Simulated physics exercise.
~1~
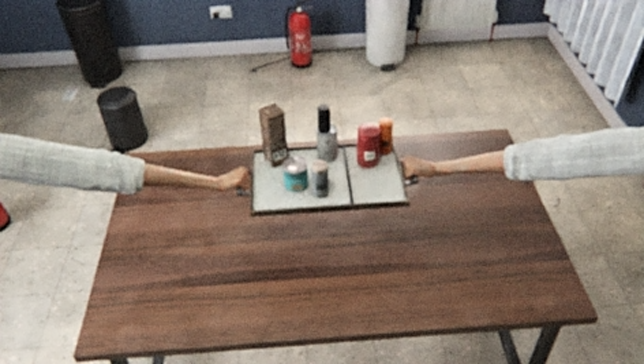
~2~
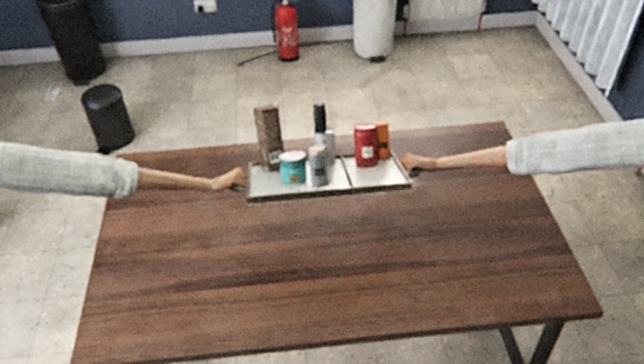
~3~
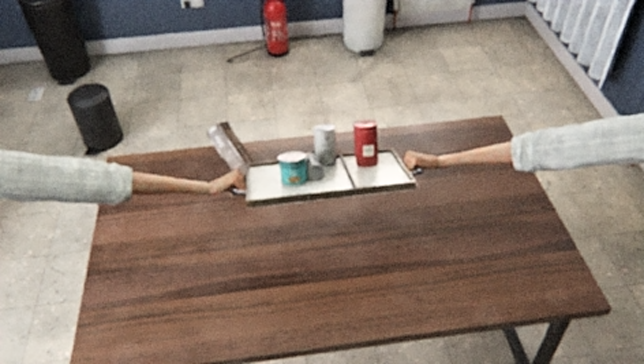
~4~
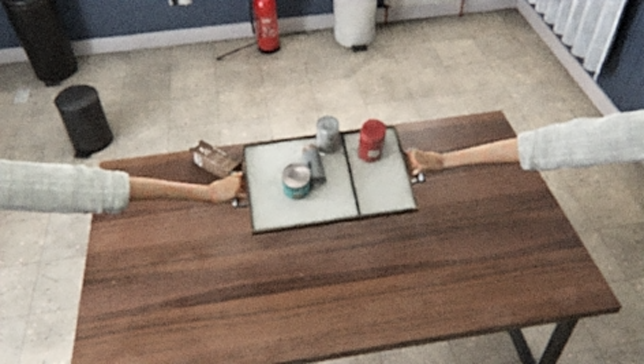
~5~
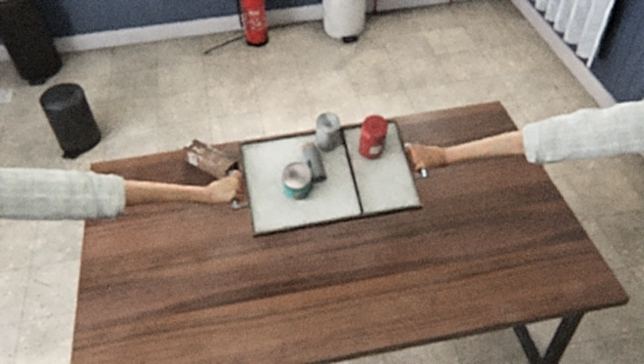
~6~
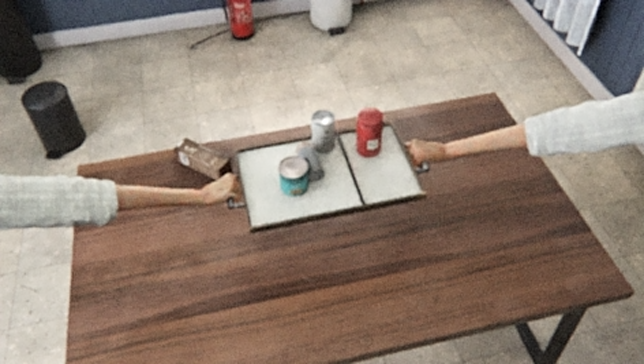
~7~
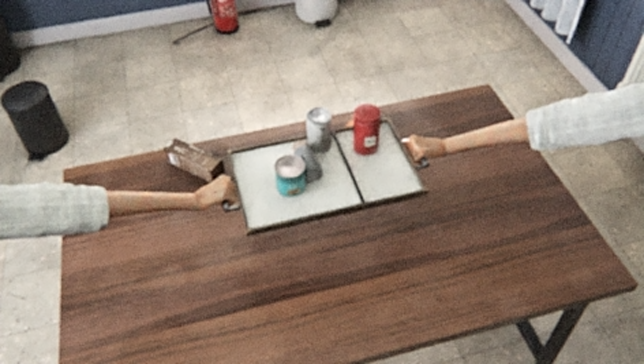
Two hands in pale sleeves grip a light grey tray with a dark rim and cross bar above a brown wooden table, seen from above in a room with a tiled floor, a black bin and a red extinguisher. On it stand a brown carton, turquoise and white tins, a red jar, and black, grey and orange shakers. The tray tips far edge down, and the upright things lean. The carton, black shaker and orange shaker go off it, while the grey shaker topples. The tray then tilts back toward the viewer and steadies. Finally, the carton lies beside it, the grey shaker lies on it, and the tins and red jar still stand.
